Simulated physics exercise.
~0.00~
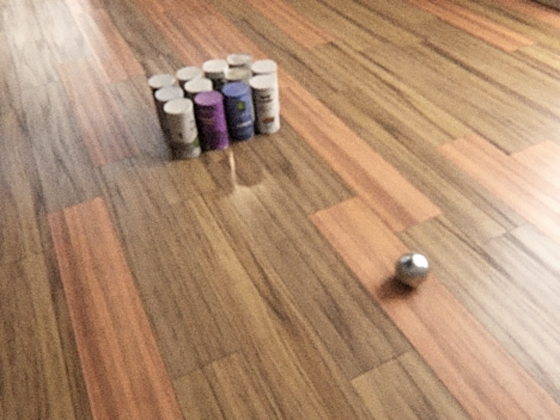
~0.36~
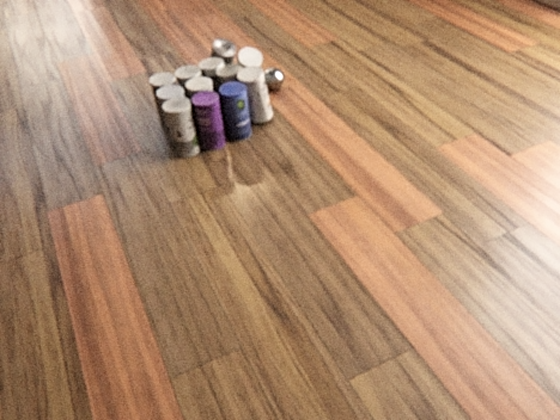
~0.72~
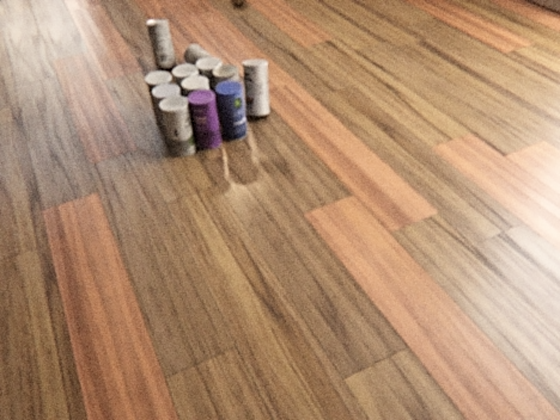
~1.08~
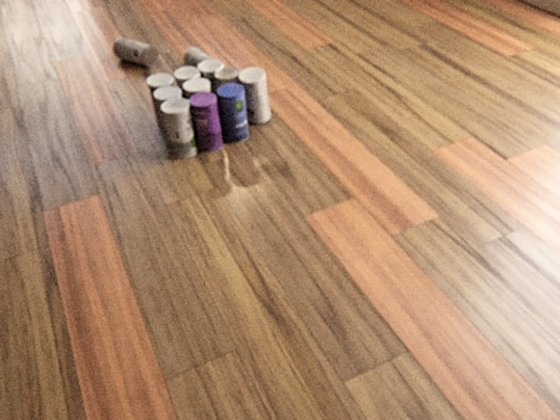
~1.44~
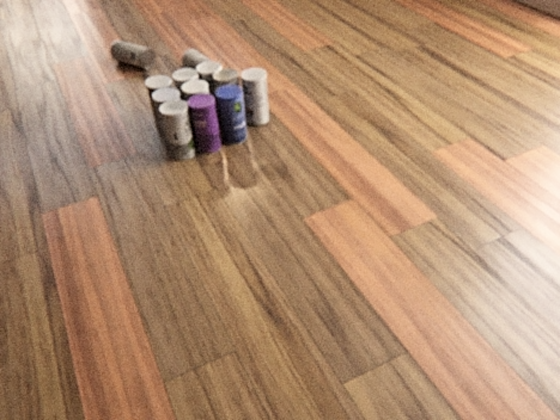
A steel ball rolls into the back of grouped canisters, leaving one lying behind the rest.
